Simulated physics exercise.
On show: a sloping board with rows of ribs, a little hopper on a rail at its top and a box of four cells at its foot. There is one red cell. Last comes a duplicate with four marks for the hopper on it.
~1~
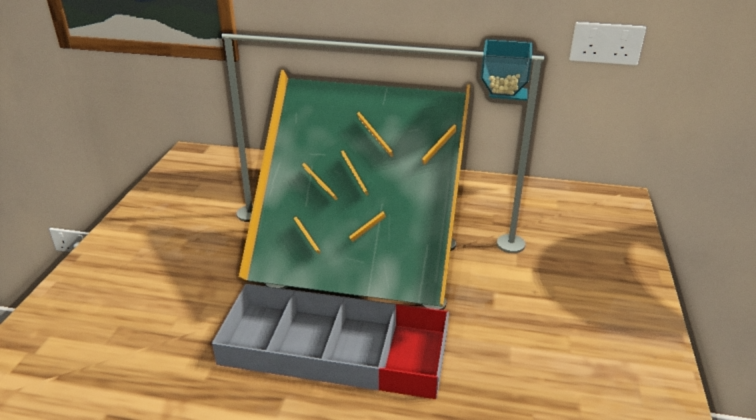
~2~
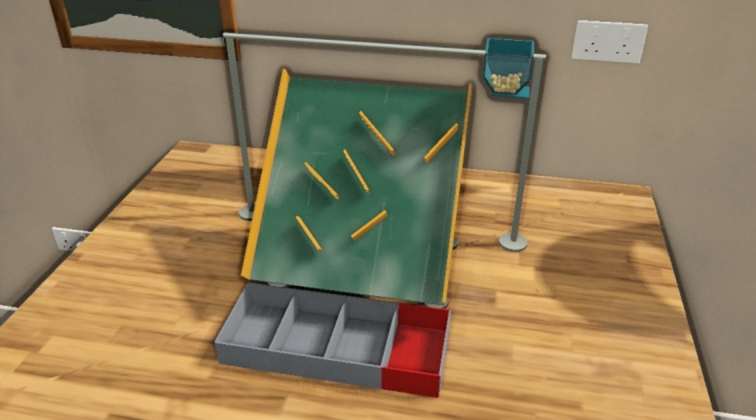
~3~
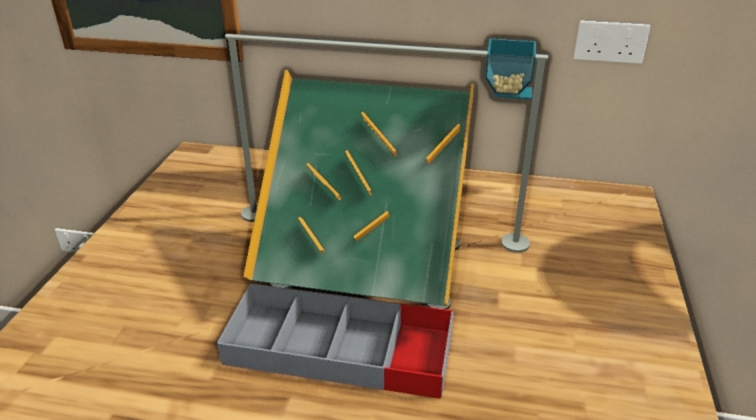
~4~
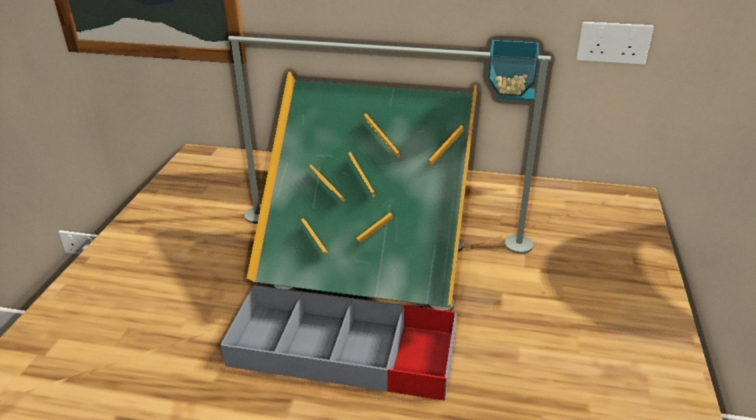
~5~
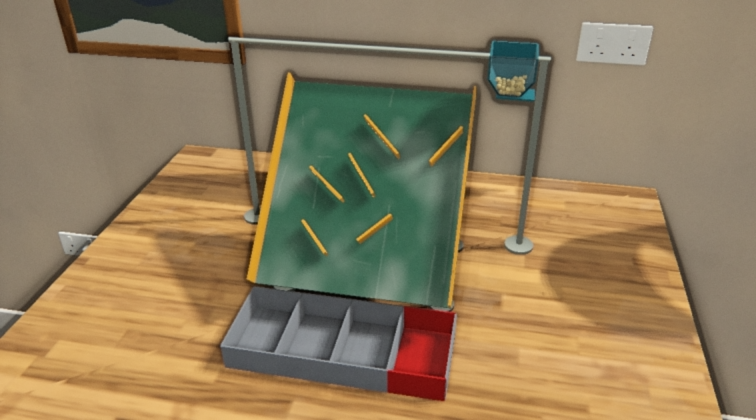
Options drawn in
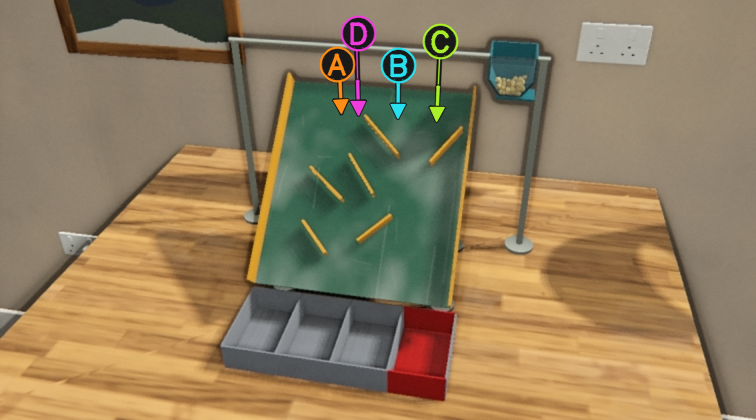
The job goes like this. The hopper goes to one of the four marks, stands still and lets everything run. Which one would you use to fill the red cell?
Mark B does it best.
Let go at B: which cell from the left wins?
It is the fourth one.
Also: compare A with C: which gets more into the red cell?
C.
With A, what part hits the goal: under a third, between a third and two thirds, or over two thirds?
Mark A gives under a third.
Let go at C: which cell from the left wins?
The third.
On the marked copy, mark A meets the board at (341, 108); mark B meets the board at (398, 113); mark C meets the board at (436, 116); mark D meets the board at (358, 110).
With A, only a few in the red cell, all but a few in other cells.
With B, all but a few in the red cell.
With C, a small share in the red cell, the bulk in other cells.
With D, a small share in the red cell, the bulk in other cells.
